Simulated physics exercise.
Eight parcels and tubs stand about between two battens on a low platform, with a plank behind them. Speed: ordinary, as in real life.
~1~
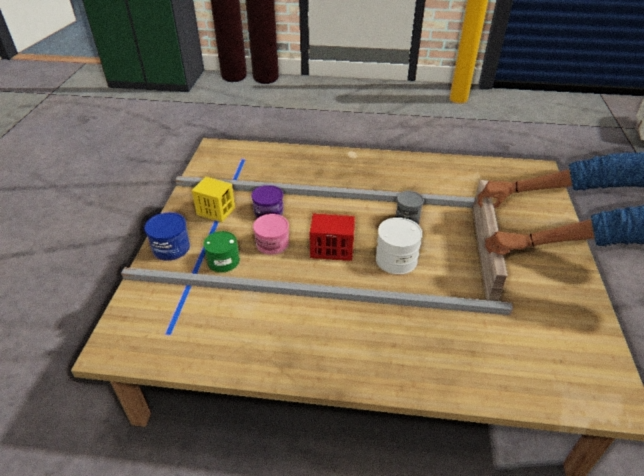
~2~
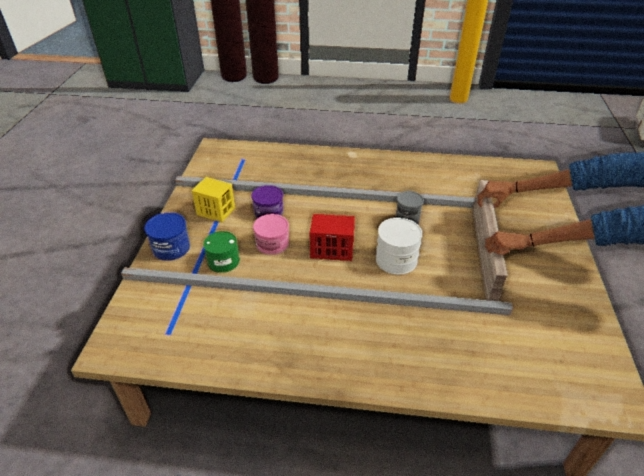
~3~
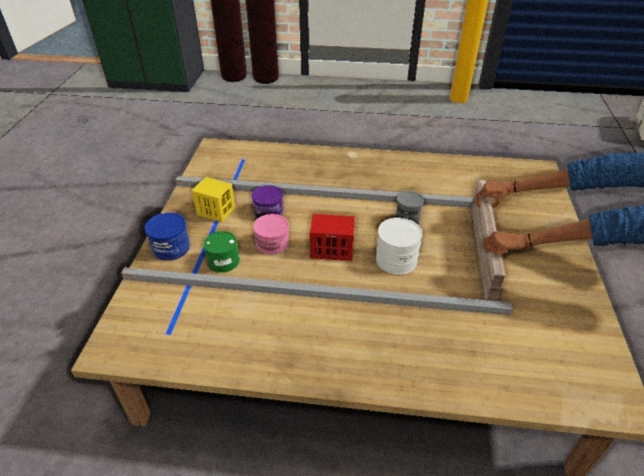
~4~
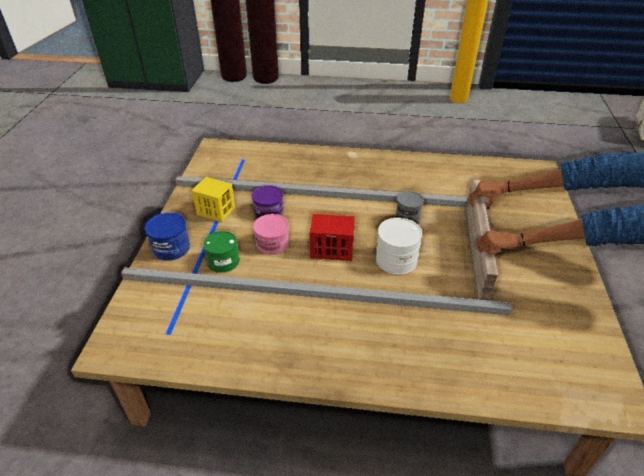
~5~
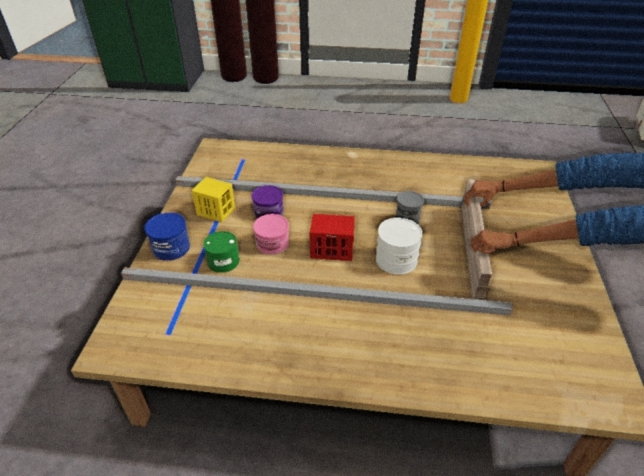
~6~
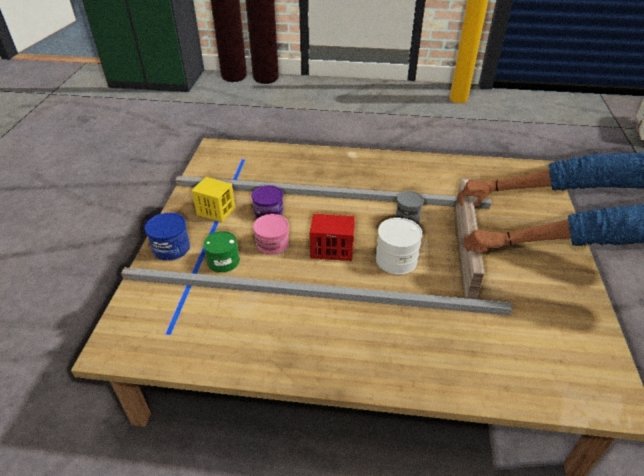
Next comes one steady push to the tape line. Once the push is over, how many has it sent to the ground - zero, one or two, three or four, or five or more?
Once it is over, it has sent one or two to the ground.
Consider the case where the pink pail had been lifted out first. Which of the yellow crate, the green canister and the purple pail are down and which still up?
Outcome: Yellow crate ends up off; green canister is not lost; purple pail is not lost.
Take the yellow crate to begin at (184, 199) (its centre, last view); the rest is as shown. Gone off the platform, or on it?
Put there, it simply leaves the top.
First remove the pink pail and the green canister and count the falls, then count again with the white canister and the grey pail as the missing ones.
That makes 1 fallen, then 0 fallen in the other try.
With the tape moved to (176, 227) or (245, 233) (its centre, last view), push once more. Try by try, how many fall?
Counts per try: 5; 0.
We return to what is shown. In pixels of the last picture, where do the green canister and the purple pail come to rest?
The green canister settles near (179, 257); as for the purple pail, near (183, 197).
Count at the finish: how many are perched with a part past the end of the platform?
That'd be 2.
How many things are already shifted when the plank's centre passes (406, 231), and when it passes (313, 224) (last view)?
At that stage 2; at the next, 4.
A little later, none off yet; blue pail at rest near (169, 237); yellow crate at rest near (214, 200); green canister at rest near (222, 252).
When it is over, the number that fall off is one or two; down, pink pail and yellow crate.
